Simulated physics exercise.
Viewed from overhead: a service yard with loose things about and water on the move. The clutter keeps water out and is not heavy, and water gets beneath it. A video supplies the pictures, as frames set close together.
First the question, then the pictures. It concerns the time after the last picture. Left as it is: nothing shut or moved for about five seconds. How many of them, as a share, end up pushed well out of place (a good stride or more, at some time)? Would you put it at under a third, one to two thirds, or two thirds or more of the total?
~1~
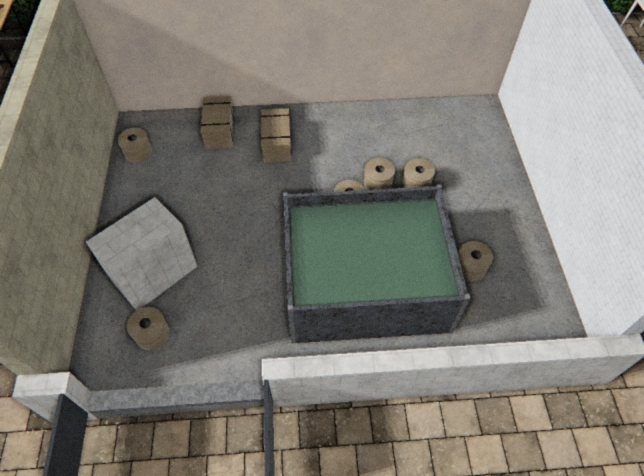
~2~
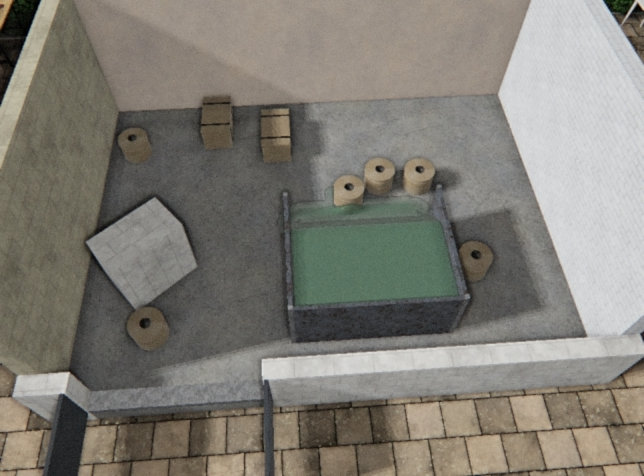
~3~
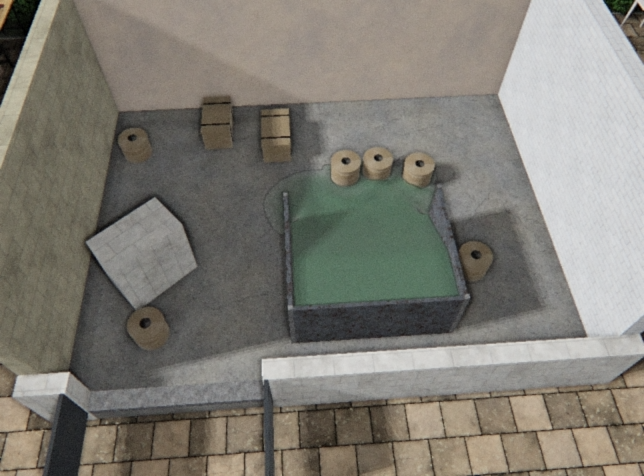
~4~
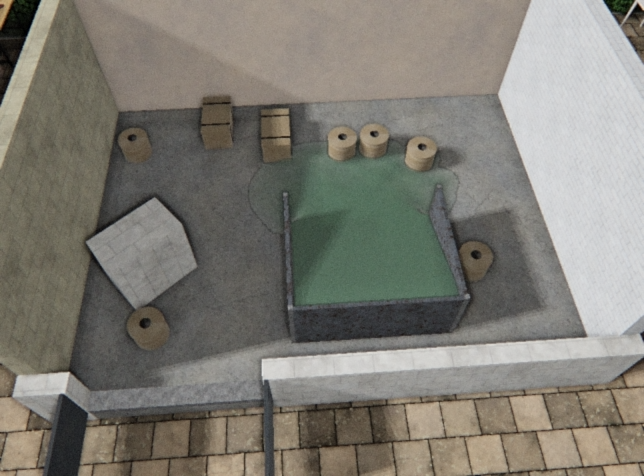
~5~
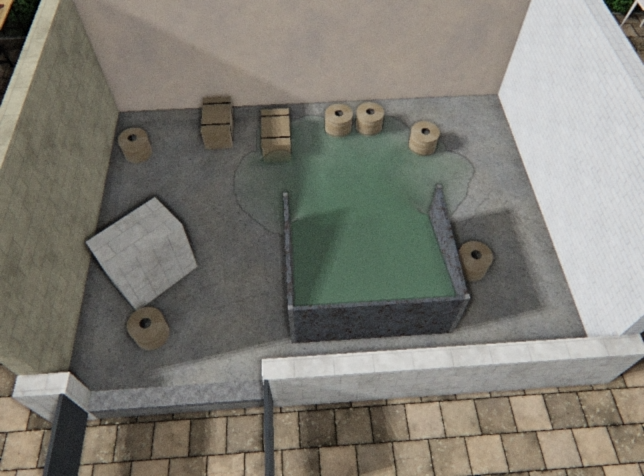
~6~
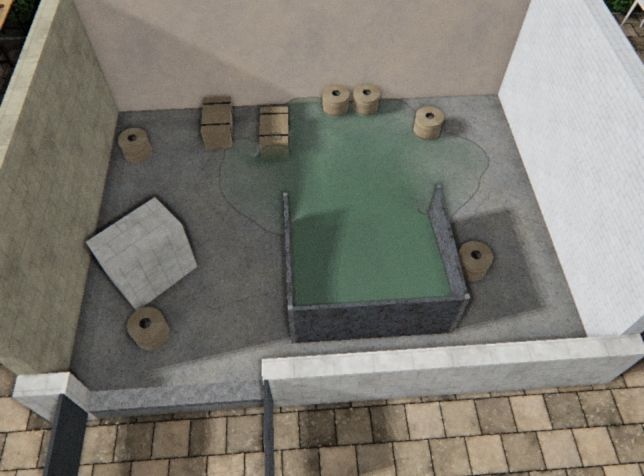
Two thirds upward.
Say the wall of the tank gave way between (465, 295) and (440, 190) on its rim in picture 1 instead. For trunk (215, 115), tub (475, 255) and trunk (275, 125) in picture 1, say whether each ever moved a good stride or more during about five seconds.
In turn: Moved that far, moved that far, moved that far.
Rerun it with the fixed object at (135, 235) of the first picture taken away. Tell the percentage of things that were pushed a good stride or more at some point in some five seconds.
Estimated share: Approx. 100 %.
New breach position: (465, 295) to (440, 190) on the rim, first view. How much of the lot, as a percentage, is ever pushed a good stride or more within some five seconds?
I'd say around 80 per cent.
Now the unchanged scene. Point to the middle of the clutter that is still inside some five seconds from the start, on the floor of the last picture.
Their centre sits close to (277, 255) on the floor of the last picture.
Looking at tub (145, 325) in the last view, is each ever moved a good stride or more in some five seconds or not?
My reading: Not displaced that much.
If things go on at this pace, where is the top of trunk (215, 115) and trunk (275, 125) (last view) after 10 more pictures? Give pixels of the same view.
My guess is around (141, 114) and around (170, 129).
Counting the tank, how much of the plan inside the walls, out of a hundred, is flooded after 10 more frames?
60 per cent, roughly.
A moment on, 3 of 8 are well off their spots; 3 afloat.
Next, 5 of 8 are well off their spots; 4 afloat.
Later, 7 of 8 are well off their spots; 5 afloat.
In the end, 7 of 8 are well off their spots, and 7 have been at some point; 6 afloat.
